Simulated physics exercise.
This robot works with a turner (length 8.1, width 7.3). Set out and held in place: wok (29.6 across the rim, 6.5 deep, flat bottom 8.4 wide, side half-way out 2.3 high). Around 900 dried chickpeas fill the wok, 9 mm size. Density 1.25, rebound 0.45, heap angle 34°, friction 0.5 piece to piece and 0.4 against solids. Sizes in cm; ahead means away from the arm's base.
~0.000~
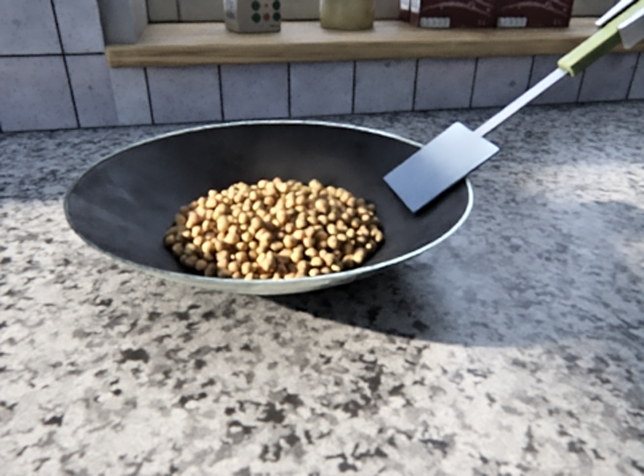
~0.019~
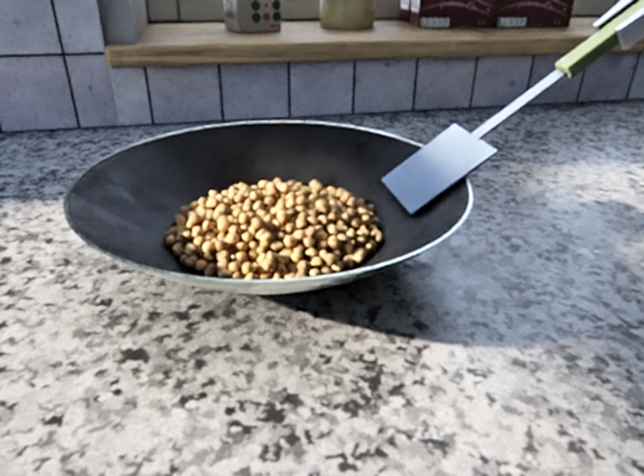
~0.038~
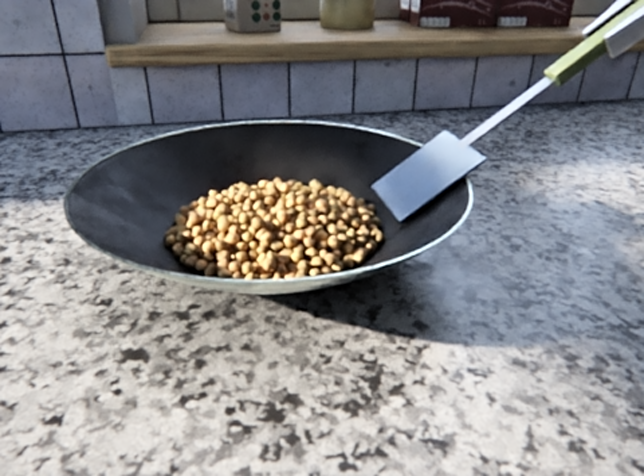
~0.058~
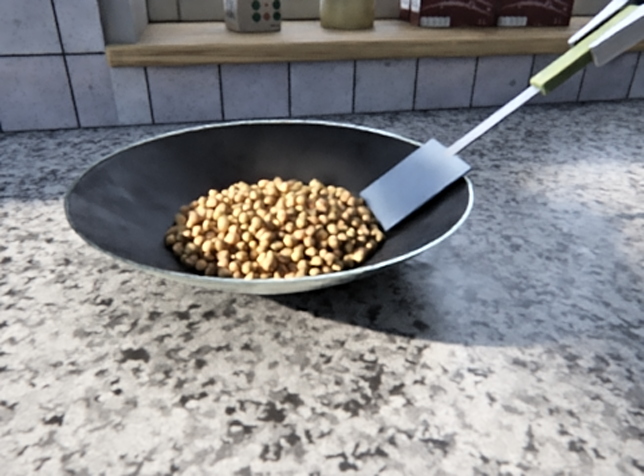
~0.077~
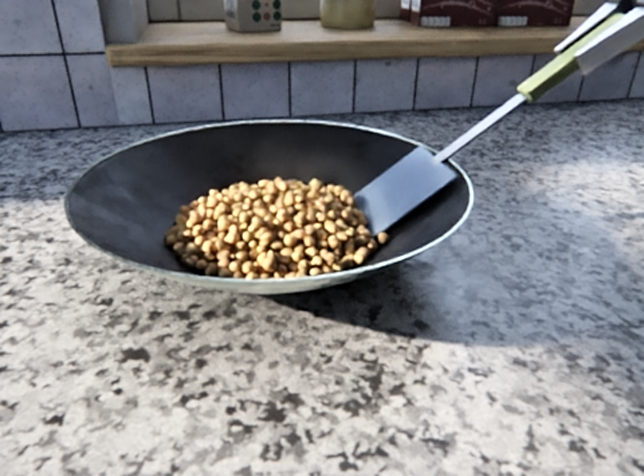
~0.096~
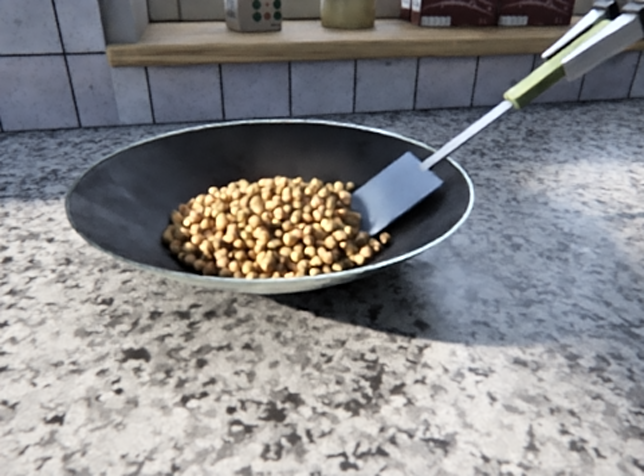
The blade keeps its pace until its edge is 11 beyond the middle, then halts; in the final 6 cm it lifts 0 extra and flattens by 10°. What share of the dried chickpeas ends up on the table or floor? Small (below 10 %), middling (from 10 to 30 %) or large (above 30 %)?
A middling share, from 10 to 30 %, ends on the table or floor.
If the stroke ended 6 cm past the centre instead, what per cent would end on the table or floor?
In that case some 0 per cent.
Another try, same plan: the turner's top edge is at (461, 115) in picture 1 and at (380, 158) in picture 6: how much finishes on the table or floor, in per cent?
Some 35 per cent.
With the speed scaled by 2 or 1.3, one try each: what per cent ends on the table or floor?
Some 40 and 20 per cent.
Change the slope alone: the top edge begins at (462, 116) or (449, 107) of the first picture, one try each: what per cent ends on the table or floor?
About 20 and 25 per cent.
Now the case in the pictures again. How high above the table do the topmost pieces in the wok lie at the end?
Roughly 8.0 cm.
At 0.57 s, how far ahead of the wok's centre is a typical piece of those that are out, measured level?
Roughly 20 cm.
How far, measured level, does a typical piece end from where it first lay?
Some 6 cm.
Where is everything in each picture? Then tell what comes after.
Turner top edge at (477, 136), sloping 36°; upper third of the load around (276, 215), from x 170 to 380, top at y 185; 900 in the wok, in the first picture.
Turner top edge at (475, 137), sloping 36°; upper third of the load around (277, 215), from x 170 to 380, top at y 185, in the second picture.
Turner top edge at (464, 144), sloping 36°; upper third of the load around (277, 215), from x 170 to 380, top at y 185, in the third picture.
Turner top edge at (451, 153), sloping 36°; upper third of the load around (277, 215), from x 170 to 380, top at y 185, in the fourth picture.
Turner top edge at (438, 160), sloping 36°; upper third of the load around (277, 215), from x 170 to 385, top at y 180, in the fifth picture.
Turner top edge at (425, 167), sloping 36°; upper third of the load around (272, 213), from x 170 to 385, top at y 180; 900 in the wok, in the sixth picture.
After 0.21 s, sloping 36°, highest piece 5 above the table; 900 in the wok.
After 0.31 s, sloping 33°, highest piece 7 above the table; 900 in the wok.
After 0.57 s, sloping 26°, highest piece 9 above the table; 742 in the wok, 146 on the table or floor, 12 on the blade or in flight.
After 1.62 s, sloping 26°, highest piece 8 above the table; 738 in the wok, 162 on the table or floor.
At rest, 738 in the wok, 162 on the table or floor. That is 18 % on the table or floor.
